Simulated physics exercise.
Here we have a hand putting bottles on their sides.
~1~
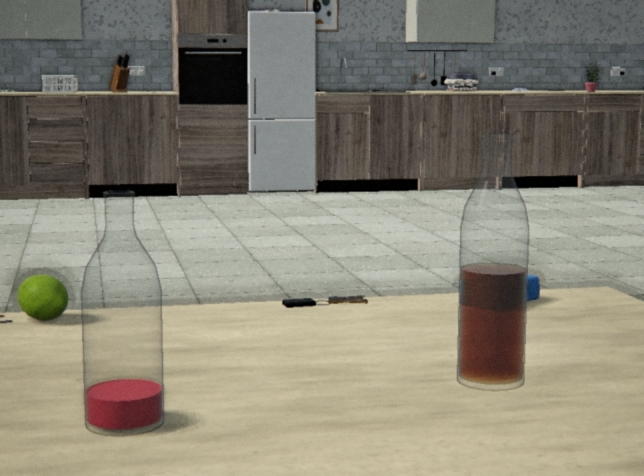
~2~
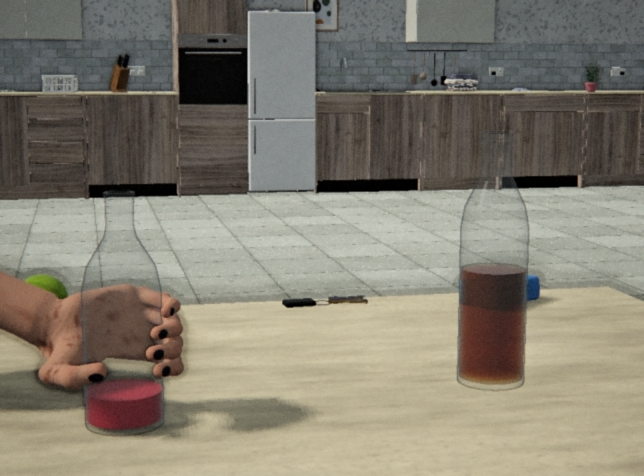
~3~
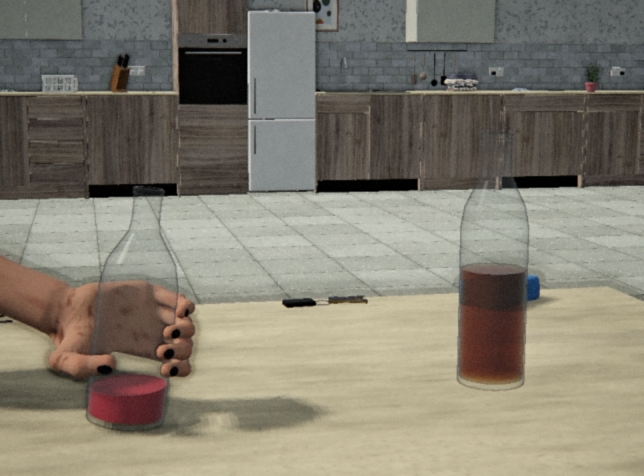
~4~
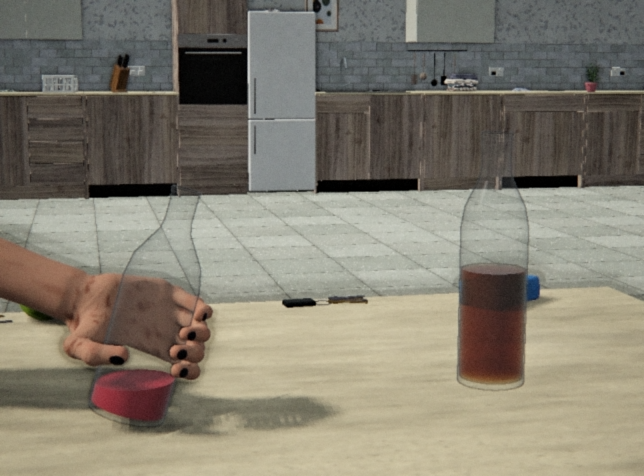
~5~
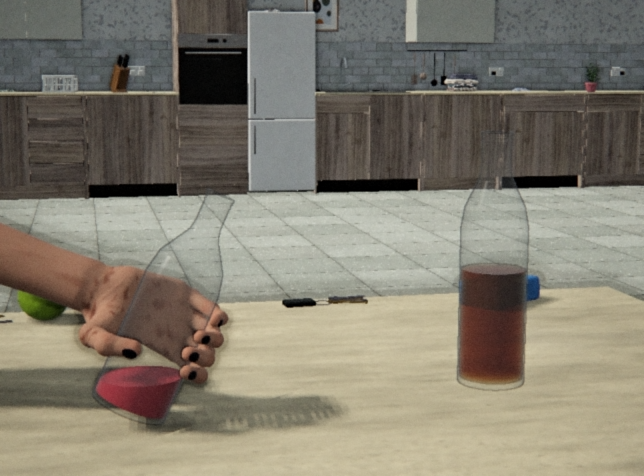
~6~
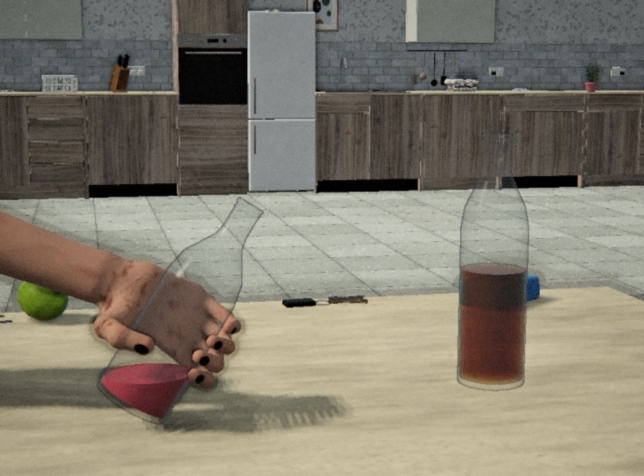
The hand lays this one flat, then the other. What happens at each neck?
The left bottle keeps it in; the right bottle leaks.
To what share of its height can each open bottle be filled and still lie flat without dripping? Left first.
In turn 24 and 20 per cent.
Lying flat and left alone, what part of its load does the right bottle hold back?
Roughly 45 per cent.
Next, the left bottle is nearly down; left bottle, dry at the neck.
After that, the left bottle lies flat; left bottle, dry at the neck.
Finally, both lie flat; left bottle, dry at the neck; right bottle, some has come out.
